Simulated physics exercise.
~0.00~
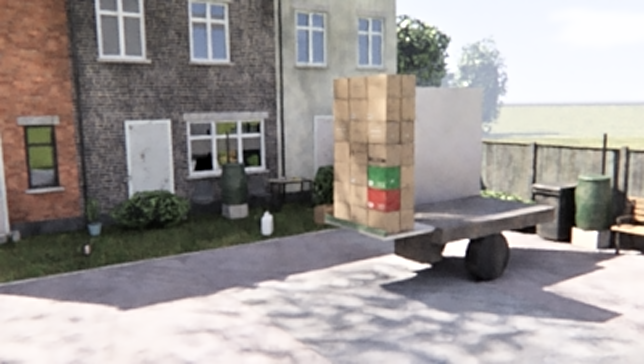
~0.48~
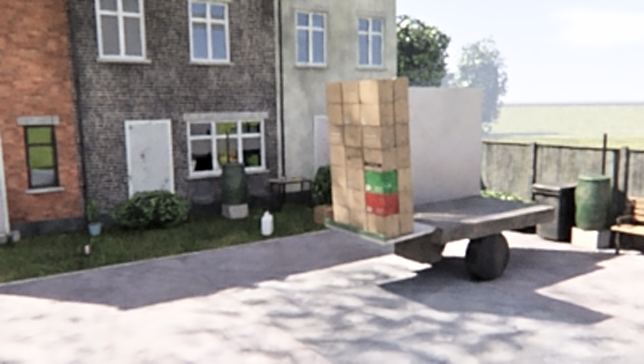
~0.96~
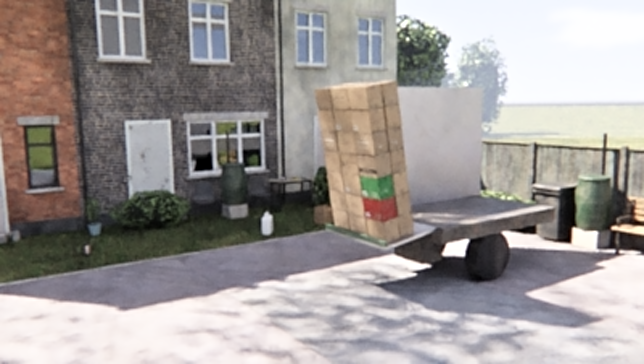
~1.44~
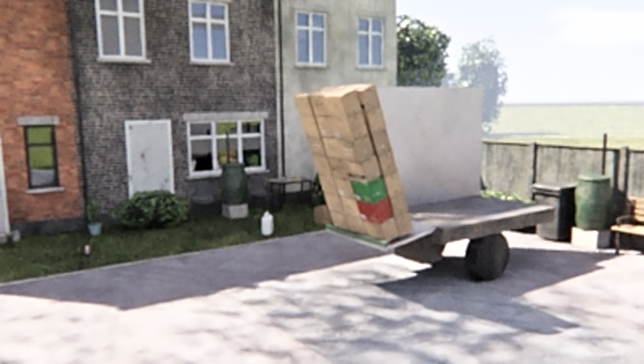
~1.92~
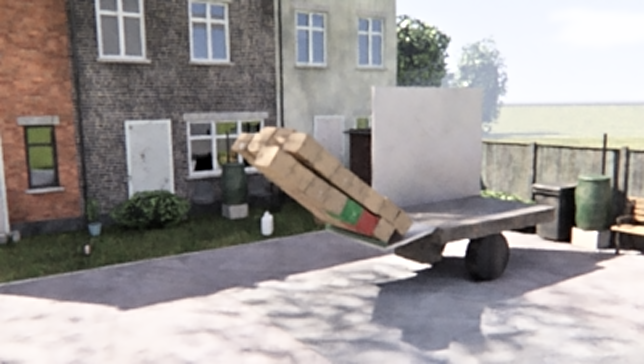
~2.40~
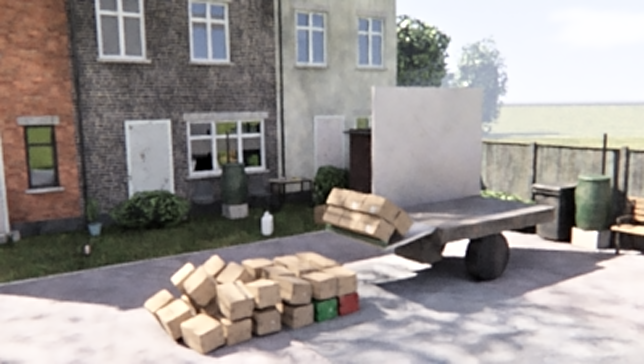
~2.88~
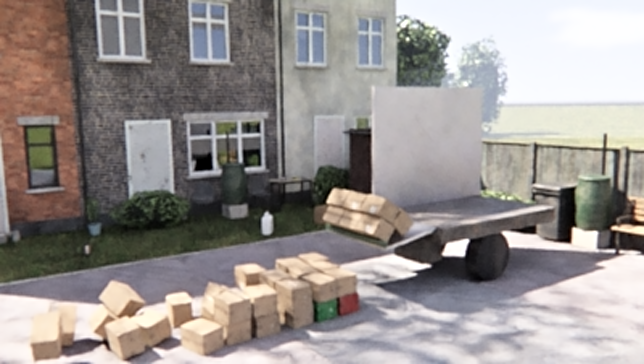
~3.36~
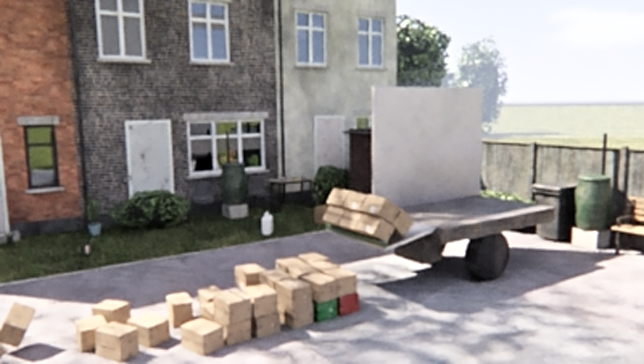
The footage shows a tall stack of cartons, one green and one red, on a lorry's sloping tail lift, leaning left and toppling onto the paving, where boxes tumble and scatter leftward; a few remain on the lift while the green and red ones lie beside it.
